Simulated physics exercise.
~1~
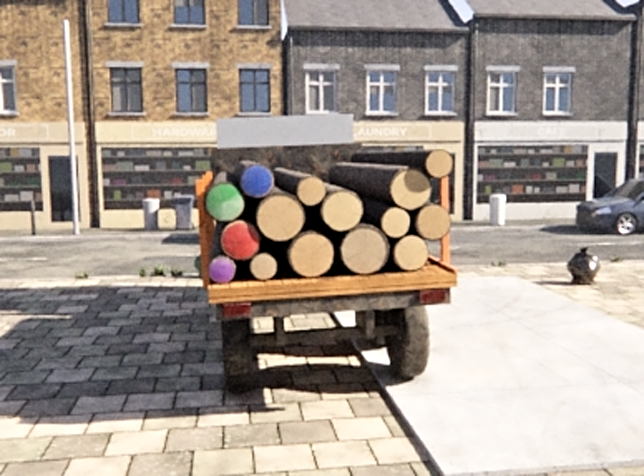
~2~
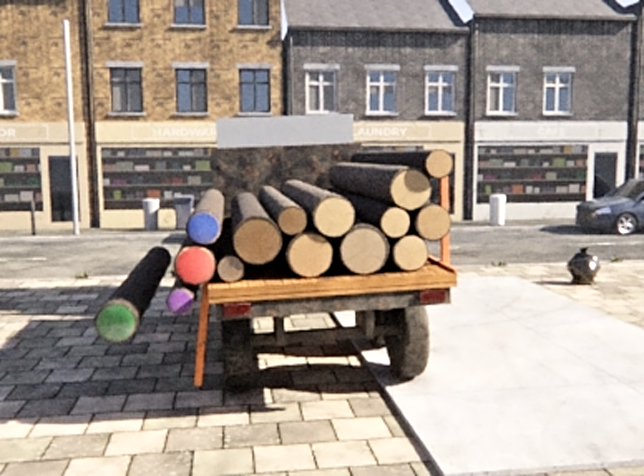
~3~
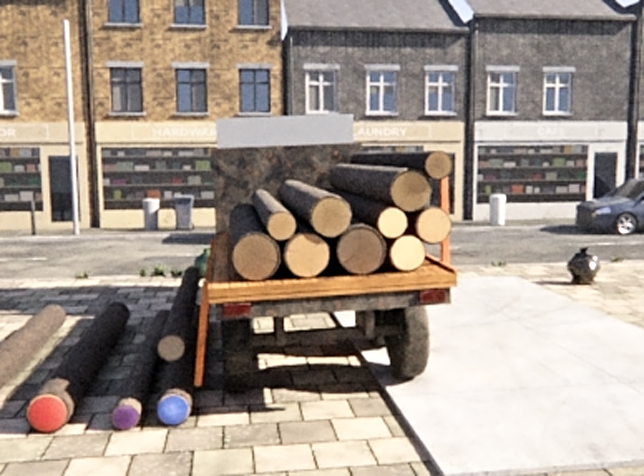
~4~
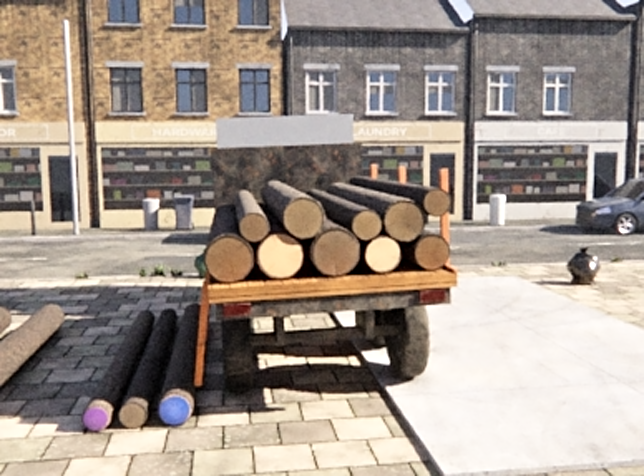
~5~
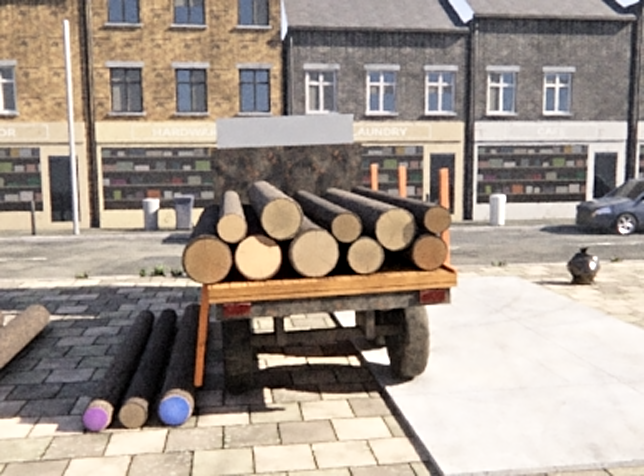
Logs stacked on the back of a flatbed lorry spilled off its left side when the posts there gave way, the green and purple ones dropping first, then the red and blue, while the rest shifted left and settled on the deck.
